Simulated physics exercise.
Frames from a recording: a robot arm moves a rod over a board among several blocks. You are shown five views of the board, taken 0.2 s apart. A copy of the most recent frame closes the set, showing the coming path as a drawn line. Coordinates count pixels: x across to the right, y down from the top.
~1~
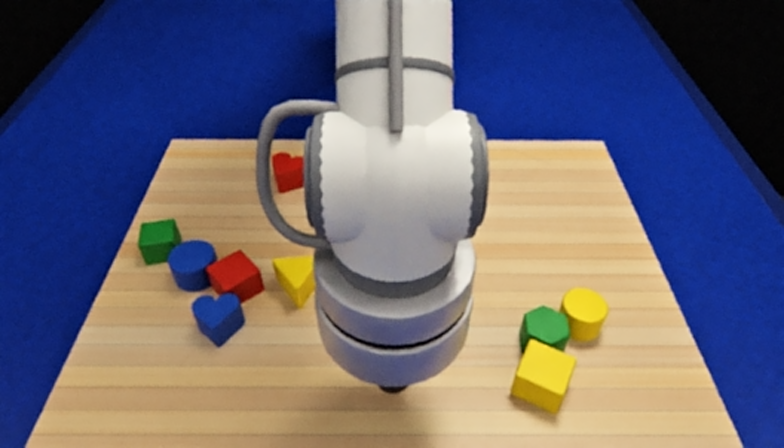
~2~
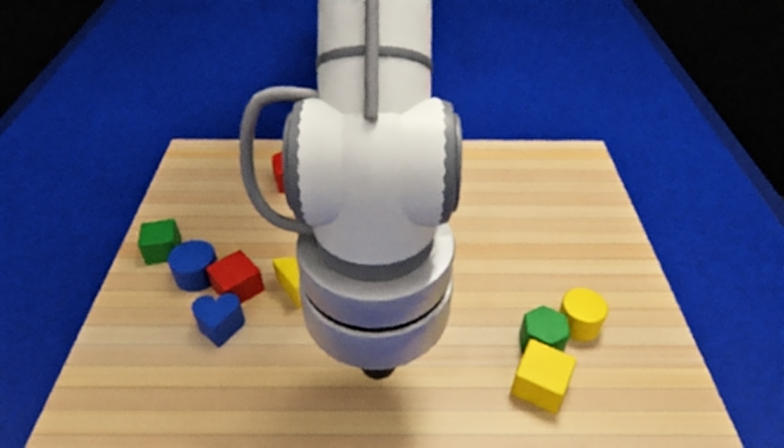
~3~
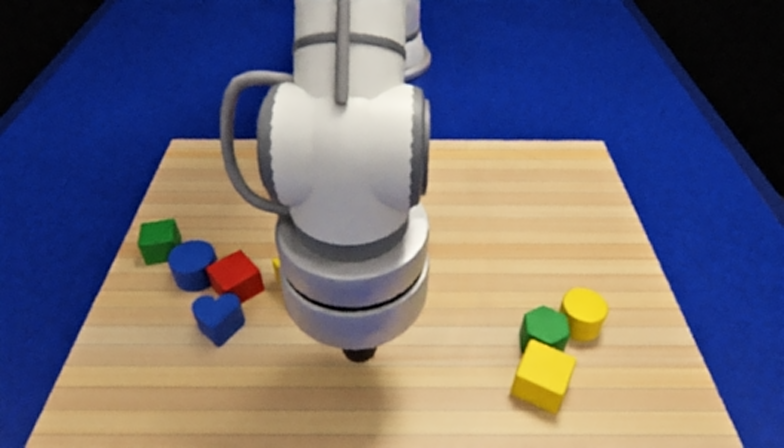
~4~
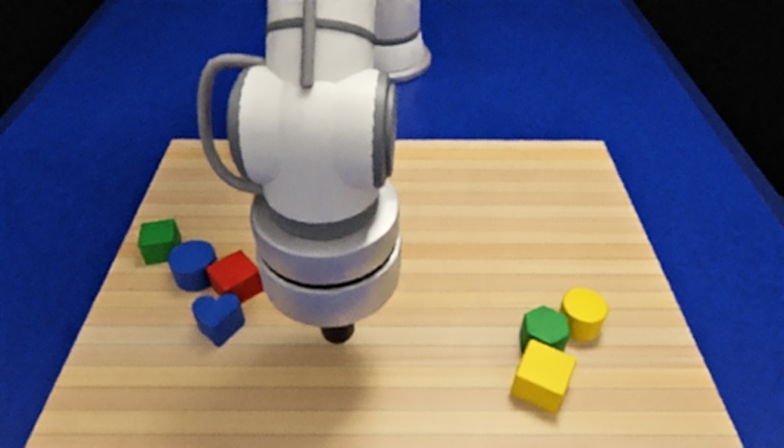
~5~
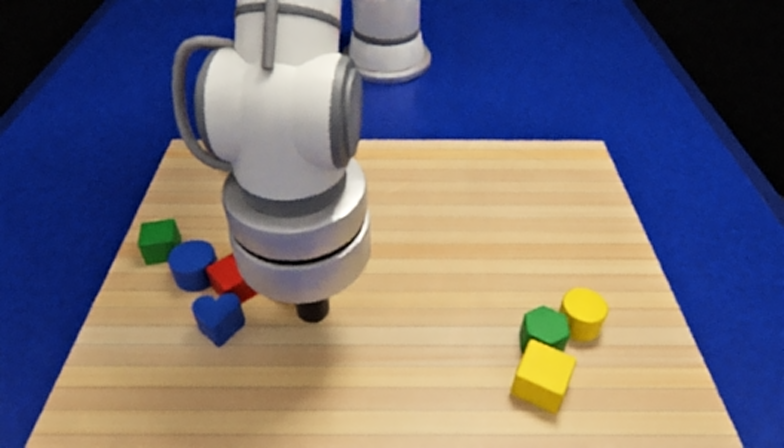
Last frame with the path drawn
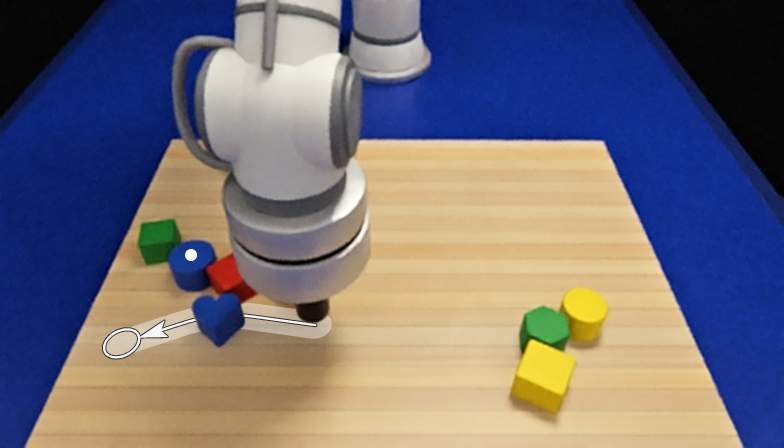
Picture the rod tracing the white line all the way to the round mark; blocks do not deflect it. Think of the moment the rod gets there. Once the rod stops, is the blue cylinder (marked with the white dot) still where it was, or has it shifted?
Displaced.
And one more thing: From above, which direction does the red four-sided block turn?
Spins clockwise.
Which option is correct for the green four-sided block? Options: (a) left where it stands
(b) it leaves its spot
a: Left where it stands.
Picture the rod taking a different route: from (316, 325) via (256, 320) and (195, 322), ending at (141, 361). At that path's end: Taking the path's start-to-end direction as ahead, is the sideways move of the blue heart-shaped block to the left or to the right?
It's pushed left.
Path on the board, from (316, 325) via (254, 317) and (189, 321), ending at (122, 343); the dot is on the blue cylinder.
On the path given first. One third of the way, rod (249, 303); blue heart-shaped block (207, 309).
Two thirds of the way, rod (183, 308); blue cylinder (187, 249); blue heart-shaped block (154, 328), turned 80° anticlockwise; red four-sided block (226, 266), turned 30° clockwise.
At the end, rod (114, 329); green four-sided block in place; blue cylinder (187, 249); blue heart-shaped block (124, 348), turned 150° anticlockwise; red four-sided block (226, 266), turned 30° clockwise; yellow triangular piece in place.
